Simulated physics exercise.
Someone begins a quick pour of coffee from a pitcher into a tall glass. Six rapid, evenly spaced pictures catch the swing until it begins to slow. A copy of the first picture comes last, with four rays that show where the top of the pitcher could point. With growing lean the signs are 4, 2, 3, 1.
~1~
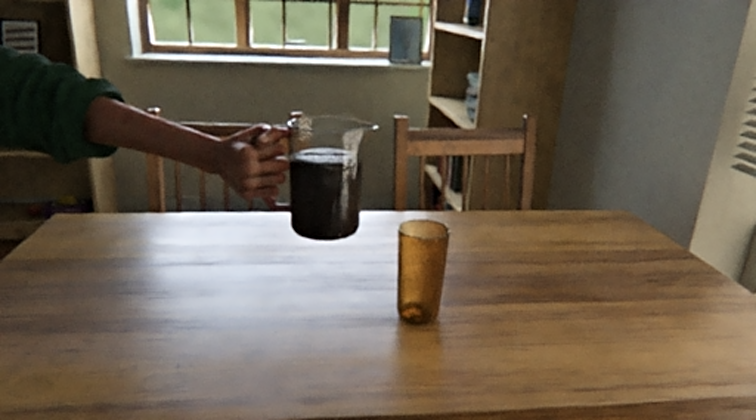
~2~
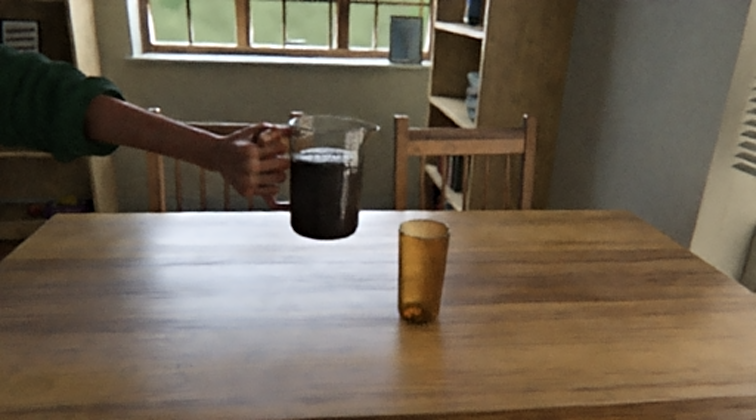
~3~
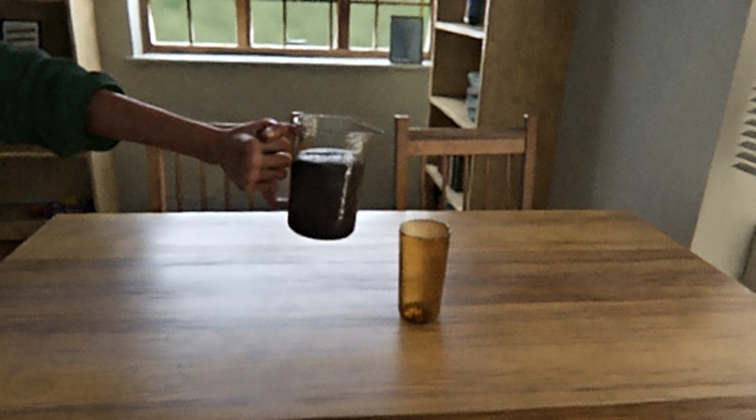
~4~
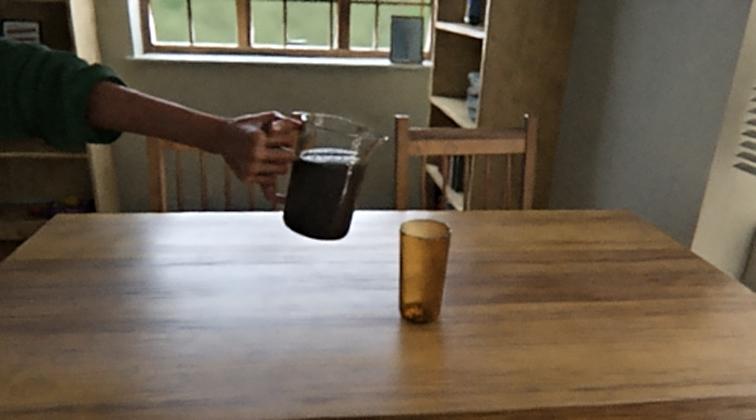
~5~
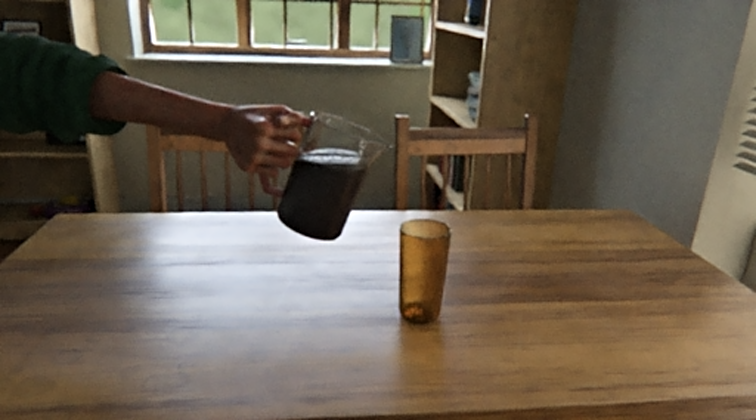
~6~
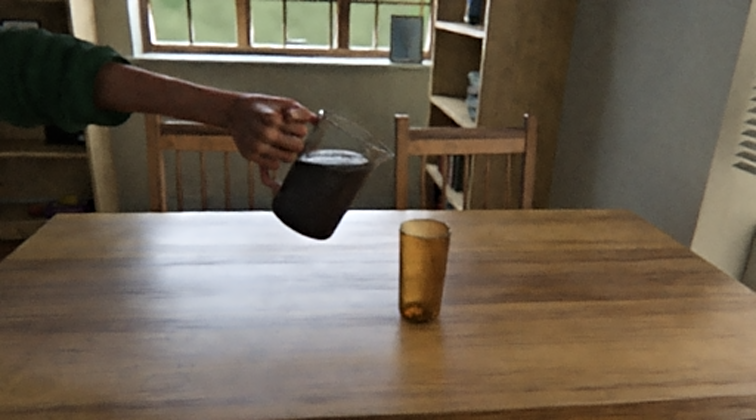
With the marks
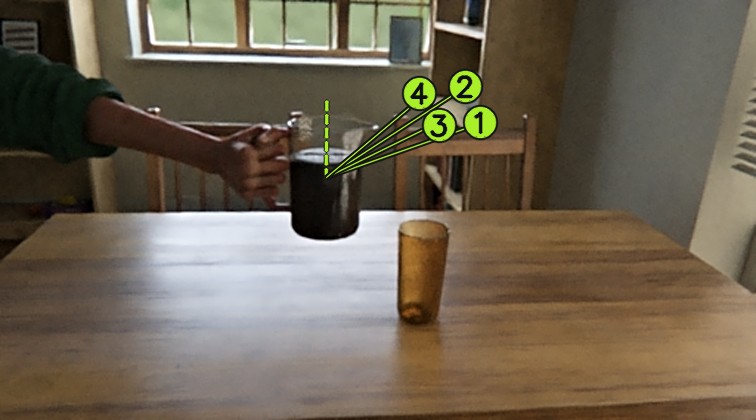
A room with a wooden table is seen from its near side, slightly above, with chairs, a window and shelves behind. An empty amber glass stands right of centre on the tabletop, and at left a hand from a dark green sleeve holds a clear pitcher of dark coffee by its handle. The hand steadily tilts the pitcher rightward, its lip dipping slightly, while no coffee leaves it and the camera stays practically still.
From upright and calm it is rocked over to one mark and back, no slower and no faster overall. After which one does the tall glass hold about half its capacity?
Line 1 does it best.
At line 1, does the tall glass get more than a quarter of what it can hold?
Yes, it does.
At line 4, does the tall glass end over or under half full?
Under.
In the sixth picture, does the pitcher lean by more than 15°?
Yes.
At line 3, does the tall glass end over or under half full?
Under.
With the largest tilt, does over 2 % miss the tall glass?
No.
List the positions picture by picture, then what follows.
Upright, lip at (376, 127); rim of the tall glass round (424, 228); nothing has left yet.
Upright, lip at (378, 128); nothing has left yet.
Tipped about 6°, lip at (382, 132); nothing has left yet.
Tipped about 12°, lip at (387, 138); nothing has left yet.
Tipped about 20°, lip at (392, 146); nothing has left yet.
Tipped about 29°, lip at (395, 156); nothing has left yet.
On the marked copy, 1 at (464, 128); 2 at (451, 96); 3 at (422, 130); 4 at (408, 108).
If 1 is chosen, the tall glass ends with about 47 % of what it can hold.
If 2 is chosen, the tall glass ends with about 18 % of what it can hold.
If 3 is chosen, the tall glass ends with about 31 % of what it can hold.
If 4 is chosen, the tall glass ends with about 9 % of what it can hold.
